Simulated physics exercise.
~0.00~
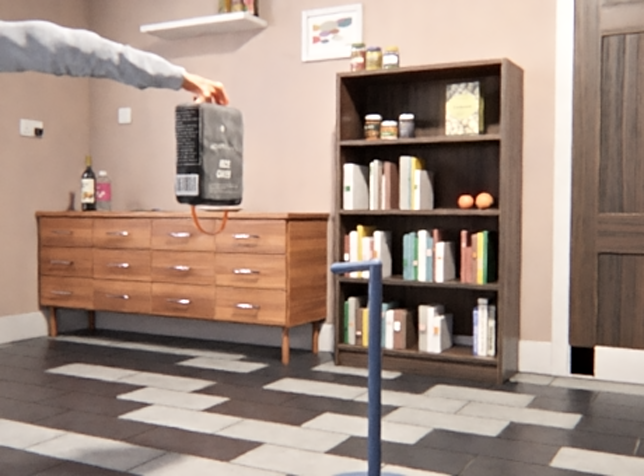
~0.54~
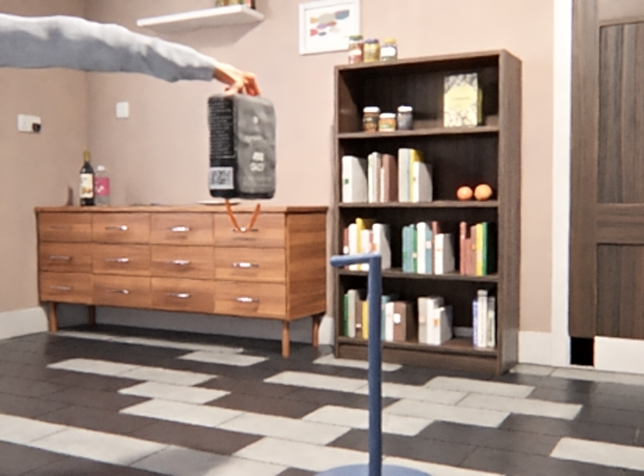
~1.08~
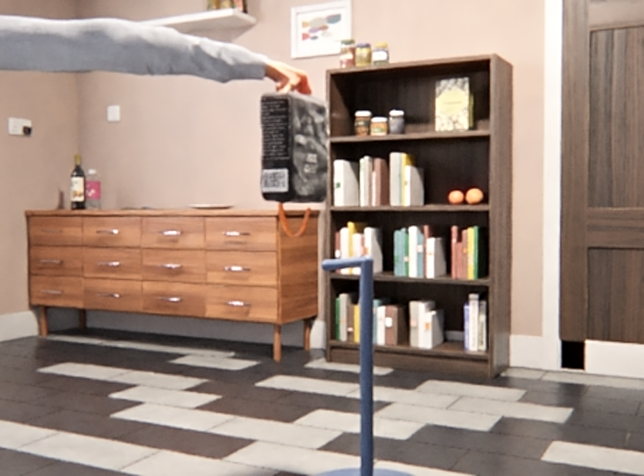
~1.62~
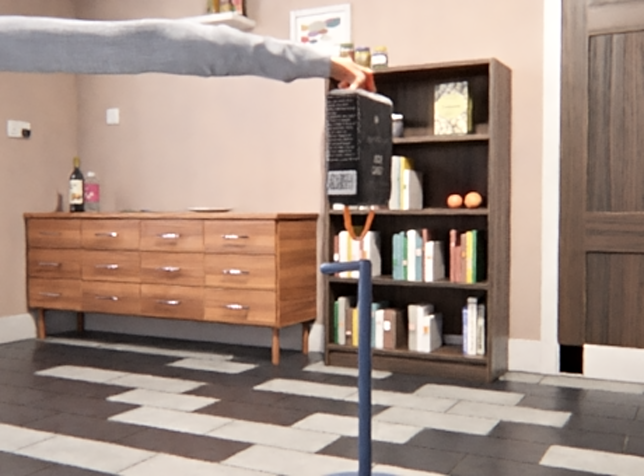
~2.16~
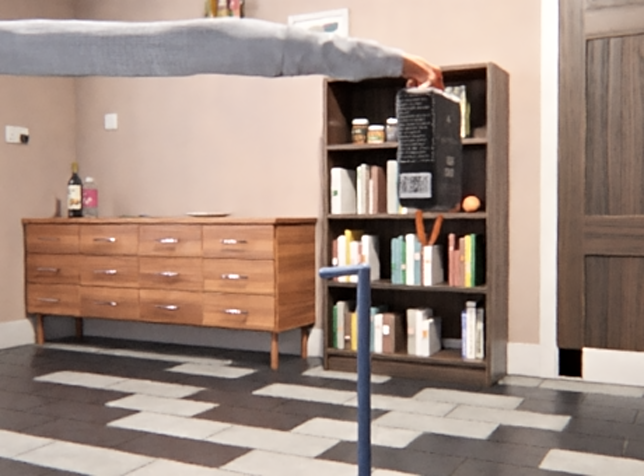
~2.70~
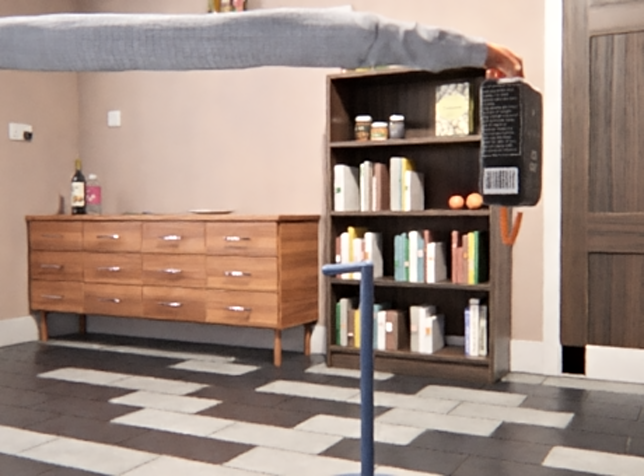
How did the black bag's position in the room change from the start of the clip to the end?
At the start it was held above the wooden dresser, to the left of the blue post. By the end it was well to the right of the post, by the right edge of the bookcase.
